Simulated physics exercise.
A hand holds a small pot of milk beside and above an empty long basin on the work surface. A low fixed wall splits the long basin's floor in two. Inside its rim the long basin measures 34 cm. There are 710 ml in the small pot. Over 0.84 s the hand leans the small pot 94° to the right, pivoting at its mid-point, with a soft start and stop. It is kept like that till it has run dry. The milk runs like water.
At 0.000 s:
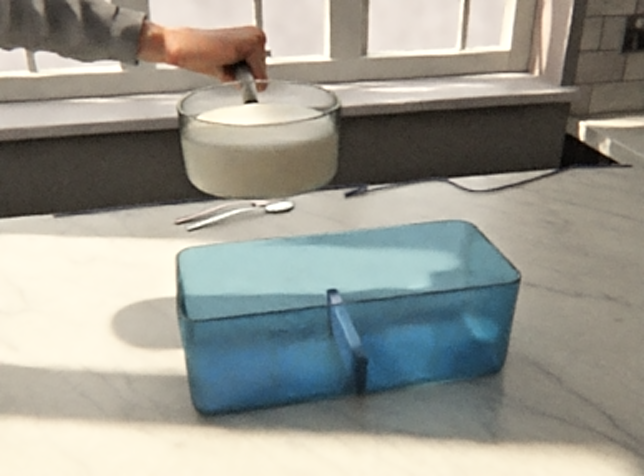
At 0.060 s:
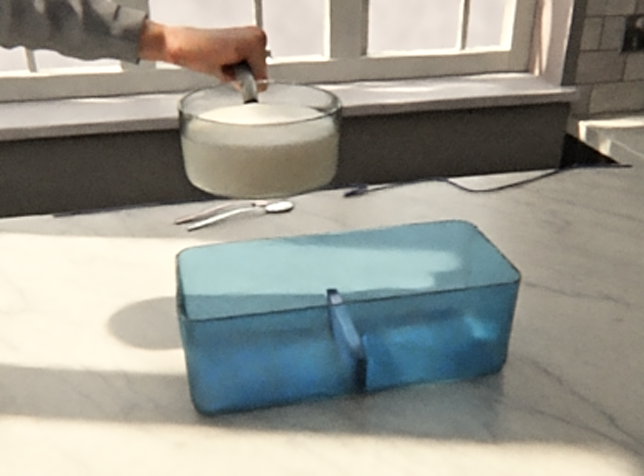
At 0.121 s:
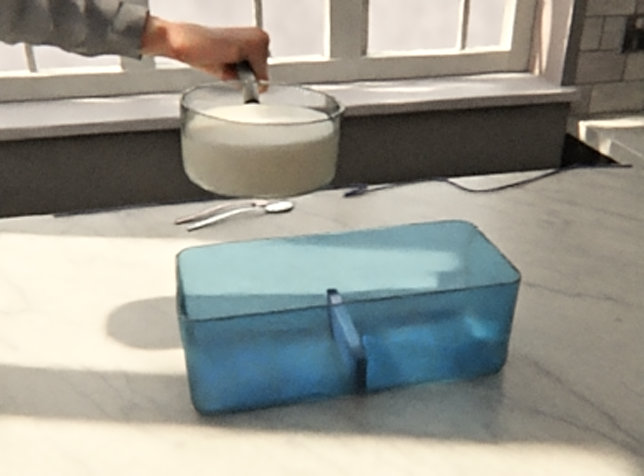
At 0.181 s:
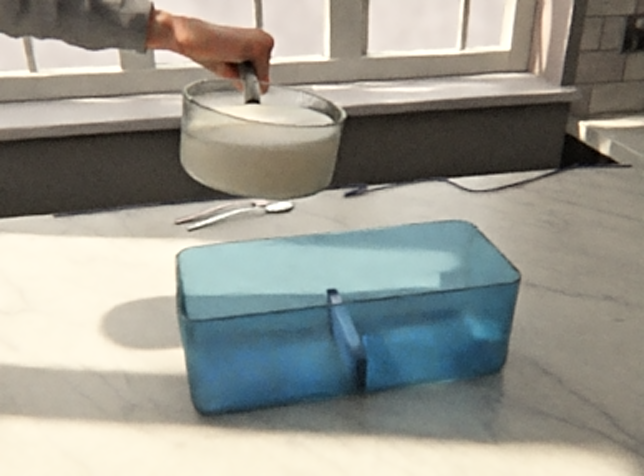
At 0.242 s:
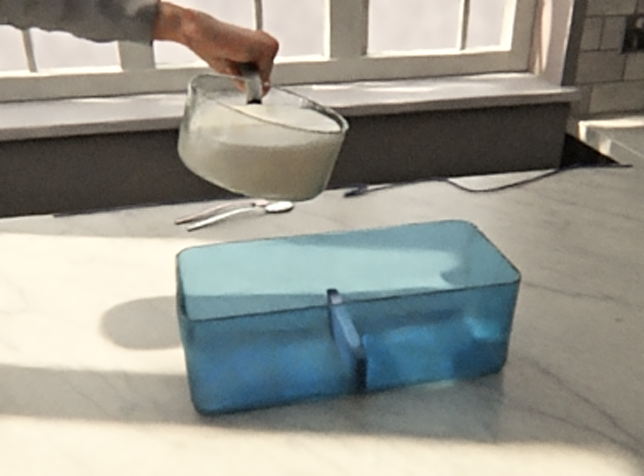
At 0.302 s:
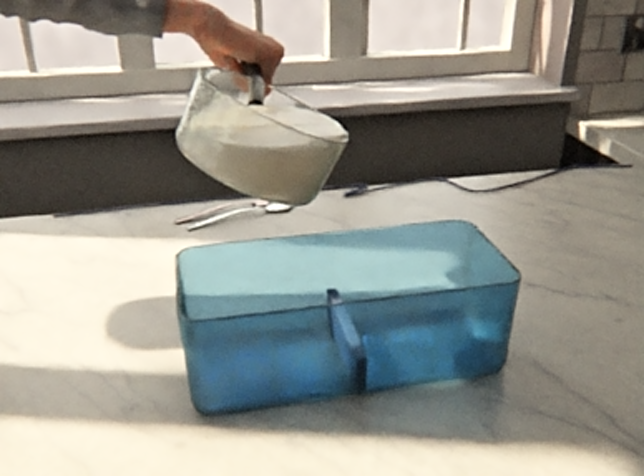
A hand tilts a small clear pot of milk rightward above a blue basin.
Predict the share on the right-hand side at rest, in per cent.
About 91 per cent.
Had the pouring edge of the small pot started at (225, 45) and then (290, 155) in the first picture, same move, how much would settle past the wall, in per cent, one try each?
First 5, then 35 per cent.
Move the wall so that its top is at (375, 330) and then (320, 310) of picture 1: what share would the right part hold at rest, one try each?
First 60, then 95 per cent.
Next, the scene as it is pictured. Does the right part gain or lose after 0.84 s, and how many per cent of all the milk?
The share moves up, by some 16 per cent.
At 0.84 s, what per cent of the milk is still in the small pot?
About 12 per cent.
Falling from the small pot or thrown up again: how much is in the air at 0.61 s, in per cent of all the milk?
Near 40 in a hundred.
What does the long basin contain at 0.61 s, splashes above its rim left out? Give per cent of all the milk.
About 20 per cent.
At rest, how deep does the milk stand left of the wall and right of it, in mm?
Some 2 mm on the left and 30 mm on the right.
By 0.61 s the tilt is 78° and 40 per cent is still to pour, 0 is left of the wall and 20 right of it.
By 0.84 s the tilt is 94° and 11 per cent is still to pour, 3 is left of the wall and 75 right of it.
By 1.08 s the tilt is 94° and 3 per cent is still to pour, 6 is left of the wall and 89 right of it.
By 1.34 s the tilt is 94° and 1 per cent is still to pour, 7 is left of the wall and 91 right of it.
At rest 8 per cent lies left of the wall, 91 right of it and 1 outside.
